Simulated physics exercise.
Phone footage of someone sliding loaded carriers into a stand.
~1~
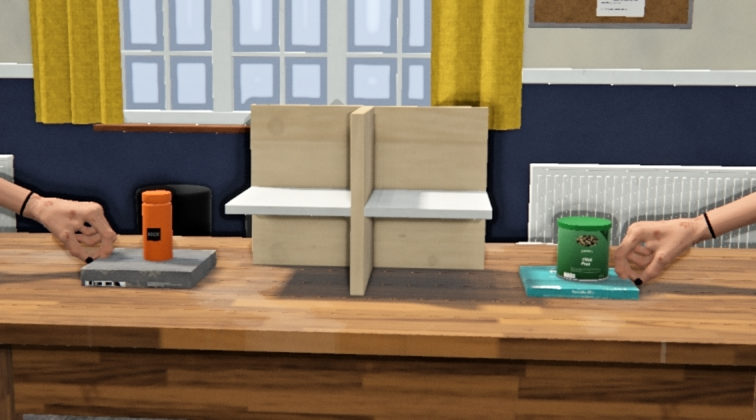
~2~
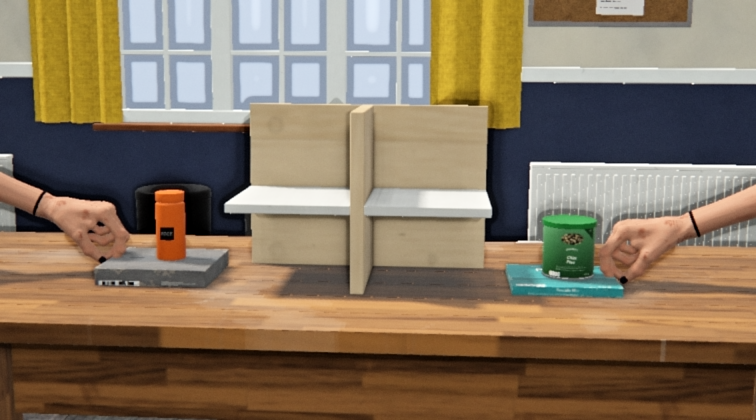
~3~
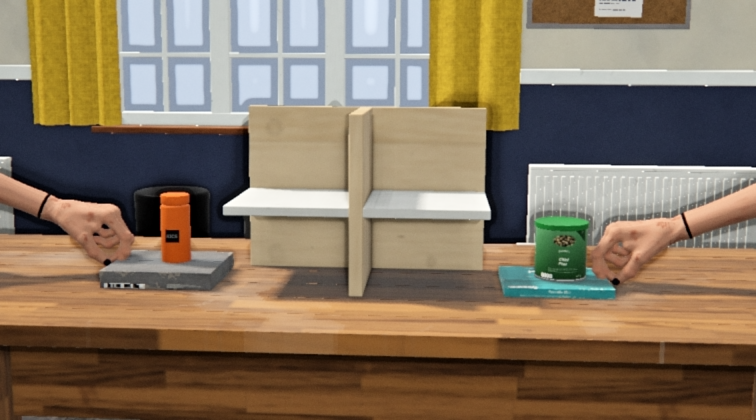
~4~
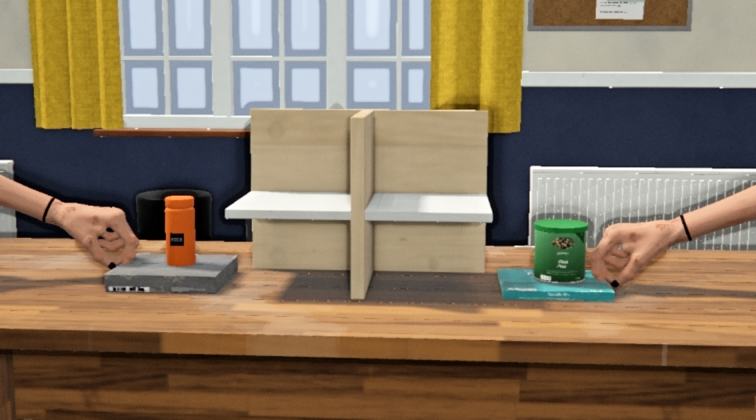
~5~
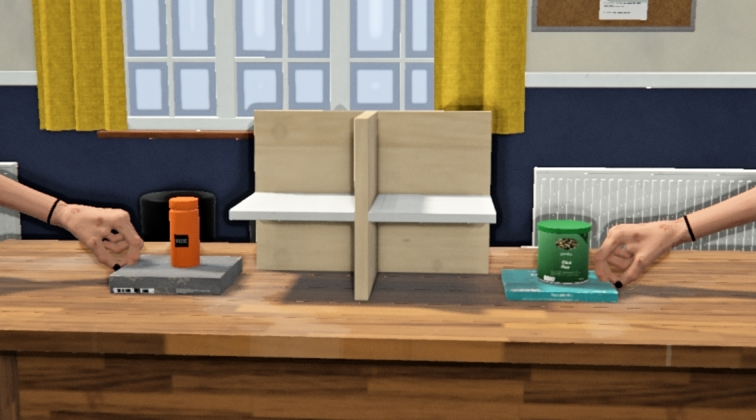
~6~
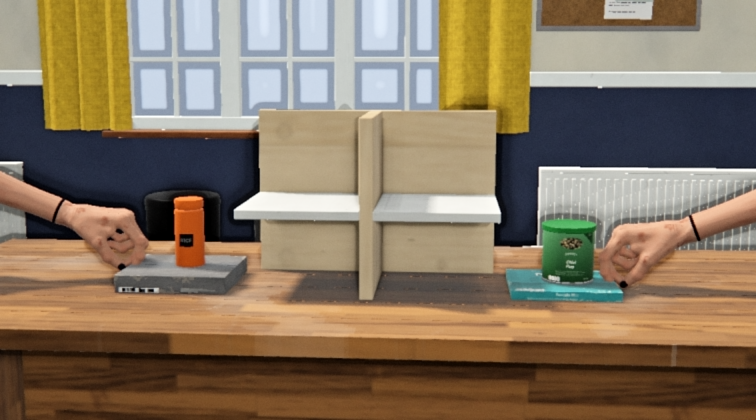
Hands nudging a grey box carrying an orange shaker and a turquoise box carrying a green pot inward, then barely moving.
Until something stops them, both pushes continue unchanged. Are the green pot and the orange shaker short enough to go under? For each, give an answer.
The green pot: Yes, it goes under; the orange shaker: No, too tall.
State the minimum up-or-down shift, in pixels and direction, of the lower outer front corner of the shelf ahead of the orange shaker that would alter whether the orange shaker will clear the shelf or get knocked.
Move it up by around 8 pixels.
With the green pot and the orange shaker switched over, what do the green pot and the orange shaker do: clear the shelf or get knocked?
Green pot: Goes under; orange shaker: Hits the shelf.
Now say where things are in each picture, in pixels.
The first picture shows hands sliding the things forward; green pot (584, 249); orange shaker (158, 226); shelf (363, 196).
The second picture shows hands sliding the things forward; orange shaker (171, 225); turquoise box (561, 280).
The third picture shows hands sliding the things forward; green pot (561, 249); grey box (170, 269).
The fourth picture shows hands sliding the things forward; orange shaker (181, 231); shelf (363, 200).
The fifth picture shows hands sliding the things forward; green pot (564, 252); turquoise box (557, 285).
The sixth picture shows hands sliding the things forward; green pot (568, 252); orange shaker (190, 232); grey box (184, 274).
Then, 1.06 s after the last picture, green pot riding along near (503, 251); orange shaker tipped 7° from how it was near (236, 231).
Then, 1.52 s after the last picture, green pot riding along near (470, 251); orange shaker tipped 49° from how it was near (240, 234).
At rest, the green pot passes below, near (448, 251); the orange shaker is knocked back, near (257, 252).
